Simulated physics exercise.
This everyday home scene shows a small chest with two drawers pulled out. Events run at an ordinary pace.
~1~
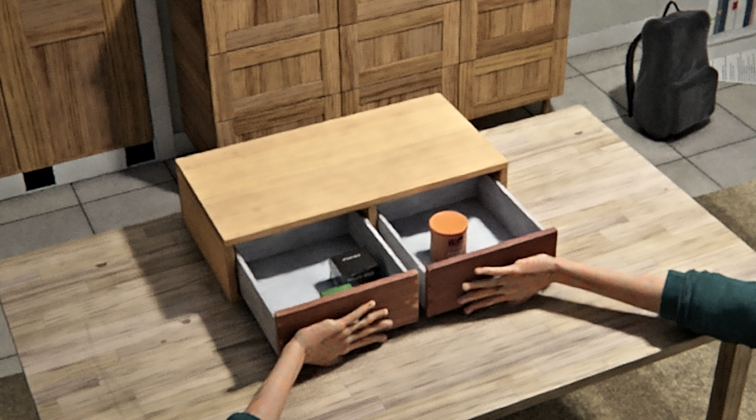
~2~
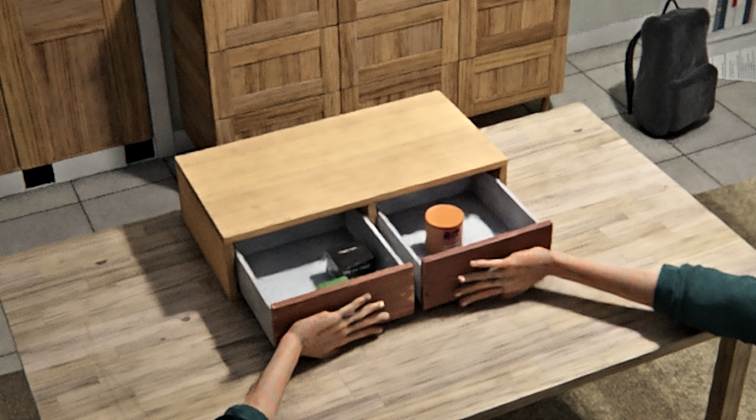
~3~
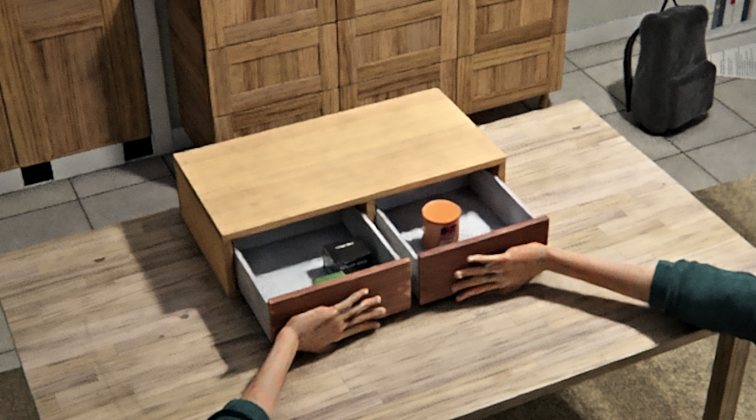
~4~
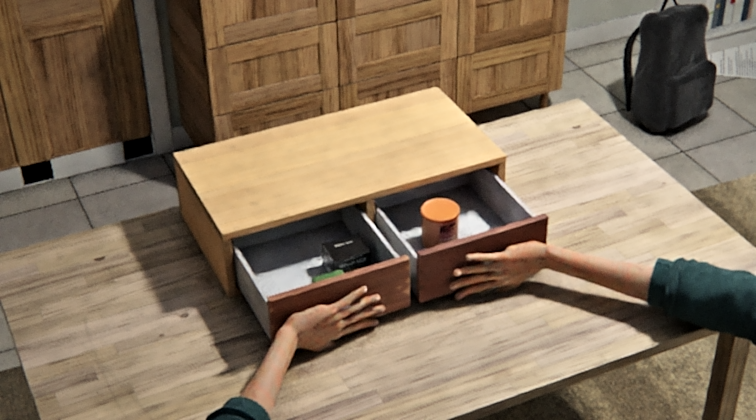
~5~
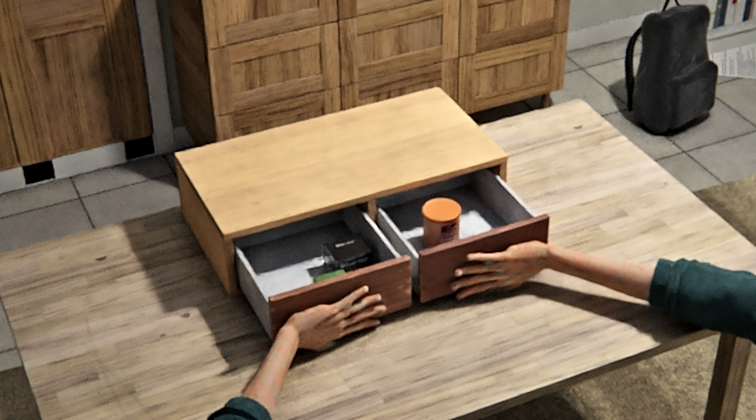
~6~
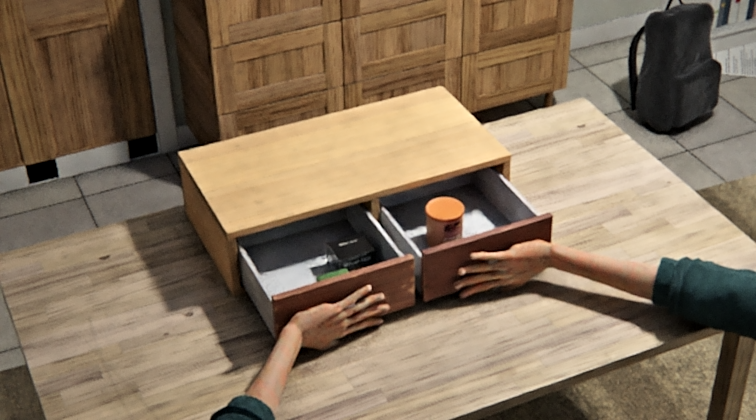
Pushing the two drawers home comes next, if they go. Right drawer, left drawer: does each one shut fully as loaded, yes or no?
Answers - right drawer: Yes; left drawer: Yes.
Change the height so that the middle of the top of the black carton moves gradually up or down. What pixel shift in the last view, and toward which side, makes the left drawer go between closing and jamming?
Roughly 32 pixels up.
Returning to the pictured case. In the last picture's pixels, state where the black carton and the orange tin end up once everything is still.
In the last picture, the black carton sits at (312, 203) while the orange tin sits at (400, 173).
Then, 0.40 s later than the last frame, right drawer starting in; left drawer starting in.
Then, 0.66 s later than the last frame, right drawer about half in; left drawer about half in.
Then, 0.86 s later than the last frame, right drawer nearly in; left drawer nearly in.
When it is over, the right drawer shuts flush; the left drawer shuts flush.
